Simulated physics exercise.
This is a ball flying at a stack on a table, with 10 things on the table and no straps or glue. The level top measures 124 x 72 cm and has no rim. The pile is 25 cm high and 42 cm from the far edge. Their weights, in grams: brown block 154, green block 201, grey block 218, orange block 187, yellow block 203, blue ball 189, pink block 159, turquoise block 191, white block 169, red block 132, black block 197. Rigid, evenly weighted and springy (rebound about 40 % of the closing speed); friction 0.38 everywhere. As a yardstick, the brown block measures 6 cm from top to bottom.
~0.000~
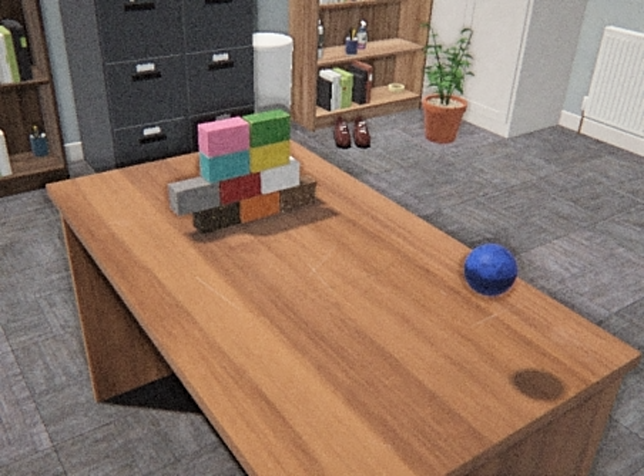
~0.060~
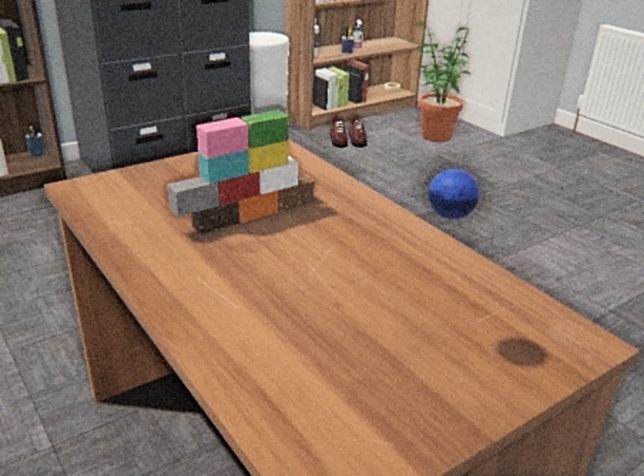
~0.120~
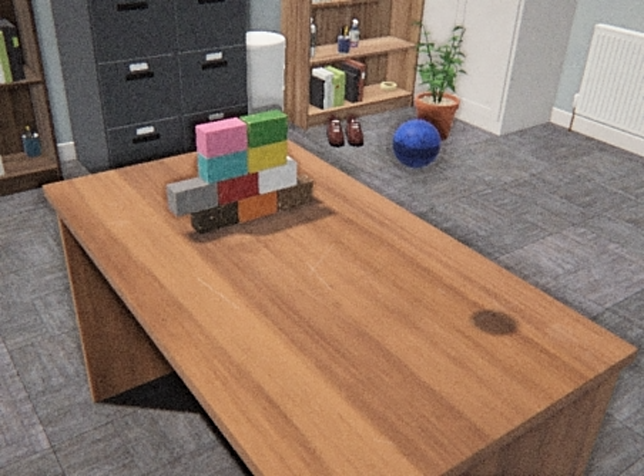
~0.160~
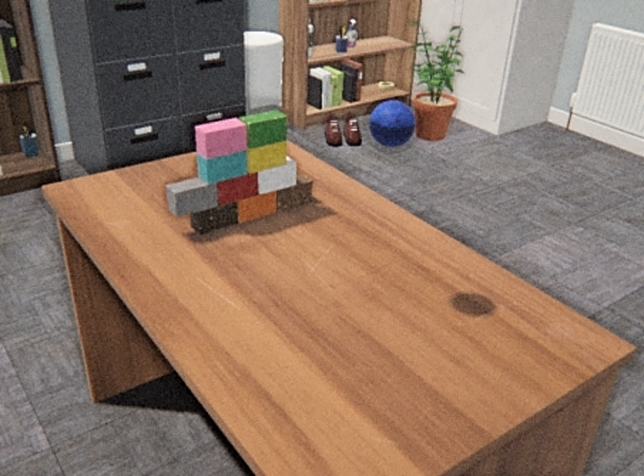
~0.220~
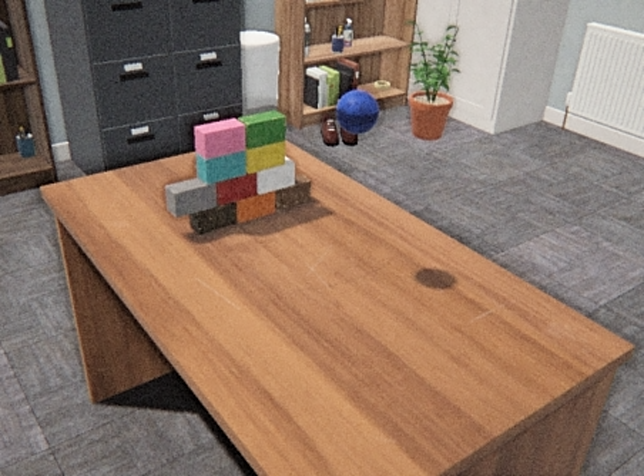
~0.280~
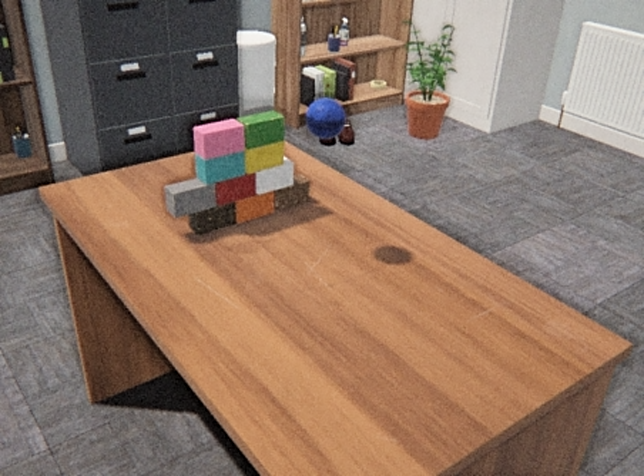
A wooden desk fills the foreground of a grey-carpeted office, seen from above at an angle, with dark filing cabinets, bookshelves, a potted plant and a radiator behind. Coloured blocks, pink and green on top, stand stacked towards its far left. A blue ball travels leftward through the air from the right, rising then dipping slightly, its shadow sliding across the desktop towards the blocks, while the camera drifts very slightly.
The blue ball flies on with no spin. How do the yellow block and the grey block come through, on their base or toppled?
The yellow block falls over, the grey block is still upright.
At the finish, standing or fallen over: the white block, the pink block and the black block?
The white block tips over; the pink block is still upright; the black block is still upright.
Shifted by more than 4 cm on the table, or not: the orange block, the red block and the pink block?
The orange block stays put; the red block stays put; the pink block stays put.
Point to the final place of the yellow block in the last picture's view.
Near (170, 167).
After 0.58 s, blue ball near (305, 205); yellow block leaning 57° near (220, 171); green block leaning 65°; white block leaning 63°.
After 0.68 s, blue ball near (313, 215); yellow block on its side near (198, 164); green block on its side; white block on its side.
At rest (1.4 s), tipped over on the table, green block, yellow block and white block; the other 7 in place, give or take 4 cm. Seen from the same camera at the end, yellow block near (170, 167), grey block near (191, 197).
